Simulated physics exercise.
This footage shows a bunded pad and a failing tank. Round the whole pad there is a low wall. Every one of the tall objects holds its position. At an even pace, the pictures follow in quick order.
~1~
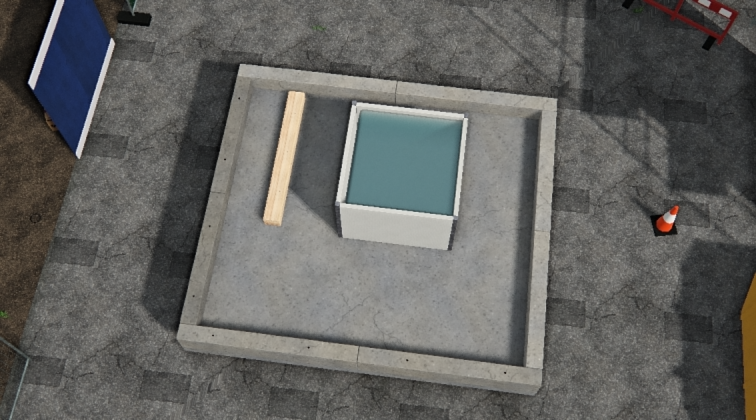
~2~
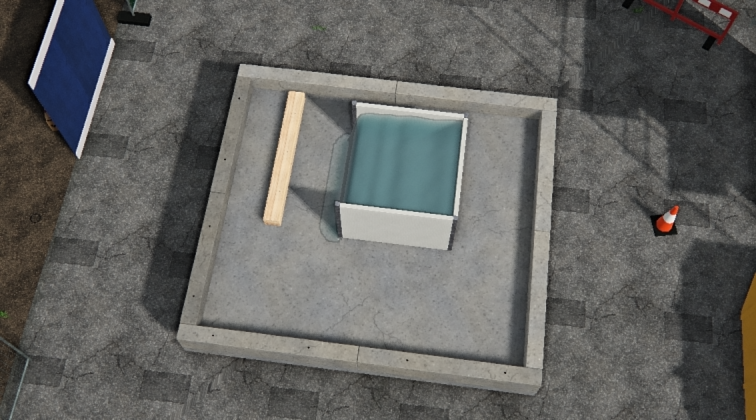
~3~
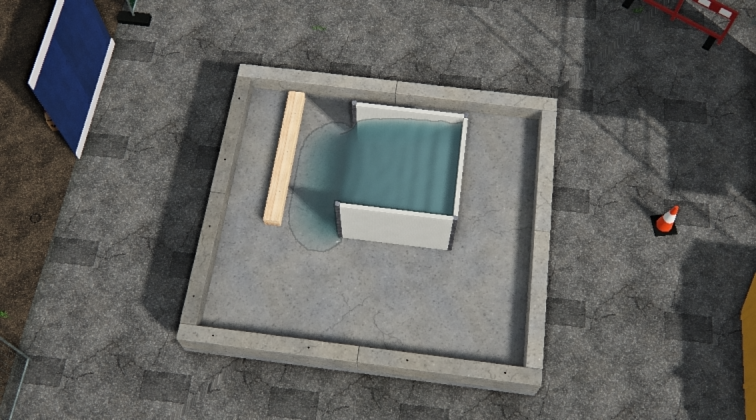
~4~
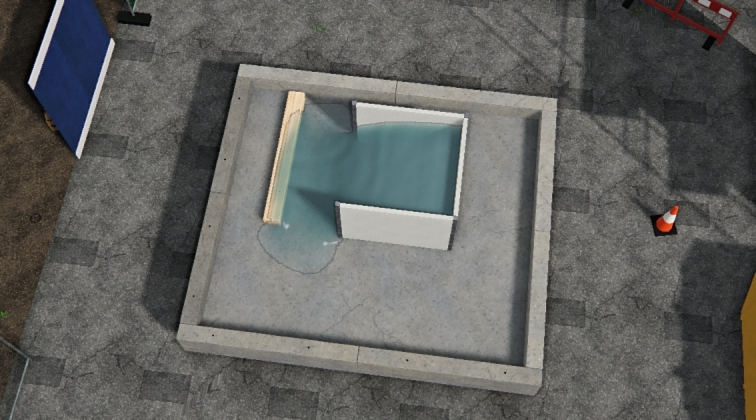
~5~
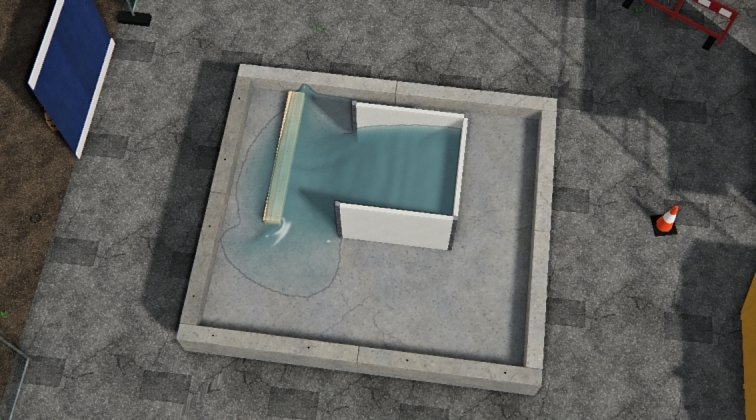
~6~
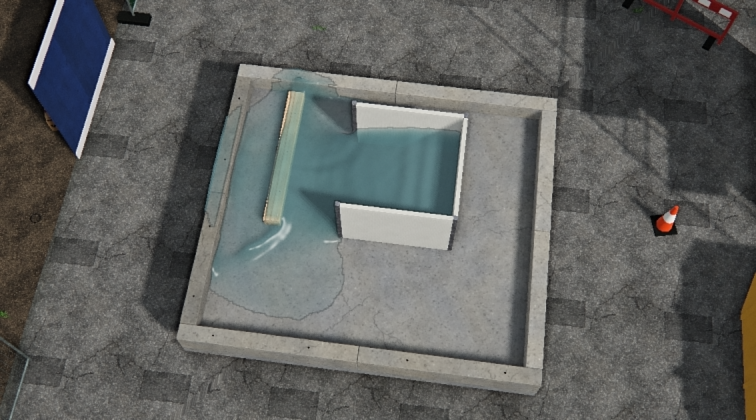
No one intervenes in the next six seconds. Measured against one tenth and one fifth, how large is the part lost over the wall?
The part lost over the wall is between one tenth and one fifth.
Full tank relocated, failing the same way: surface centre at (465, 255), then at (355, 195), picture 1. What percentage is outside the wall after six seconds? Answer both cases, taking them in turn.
In turn 14 and 20 per cent.
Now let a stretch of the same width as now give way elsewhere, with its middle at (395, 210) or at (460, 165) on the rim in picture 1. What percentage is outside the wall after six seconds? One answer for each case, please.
About 18 and 30 per cent.
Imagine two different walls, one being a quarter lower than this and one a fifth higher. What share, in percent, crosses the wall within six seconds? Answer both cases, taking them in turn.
I'd put the first at around 26 percent and the second at around 8 percent.
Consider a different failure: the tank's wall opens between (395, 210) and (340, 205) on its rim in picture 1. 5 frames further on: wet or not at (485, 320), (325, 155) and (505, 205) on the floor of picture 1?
As listed: Awash, no water, no water.
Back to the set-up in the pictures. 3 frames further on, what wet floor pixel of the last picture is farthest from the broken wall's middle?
Close to (201, 330).
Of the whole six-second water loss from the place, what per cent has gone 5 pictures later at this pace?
It comes to around 40 per cent.
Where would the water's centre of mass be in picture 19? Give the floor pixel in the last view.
The spot I would choose is (312, 201).
A moment on, water covers 40 % of the floor; the low wall has let 5 % over.
Next, water covers 45 % of the floor; the low wall has let 6 % over.
Then, water covers 65 % of the floor; the low wall has let 13 % over.
Later, water covers 80 % of the floor; the low wall has let 15 % over.
In the end, water covers 80 % of the floor; the low wall has let 15 % over.
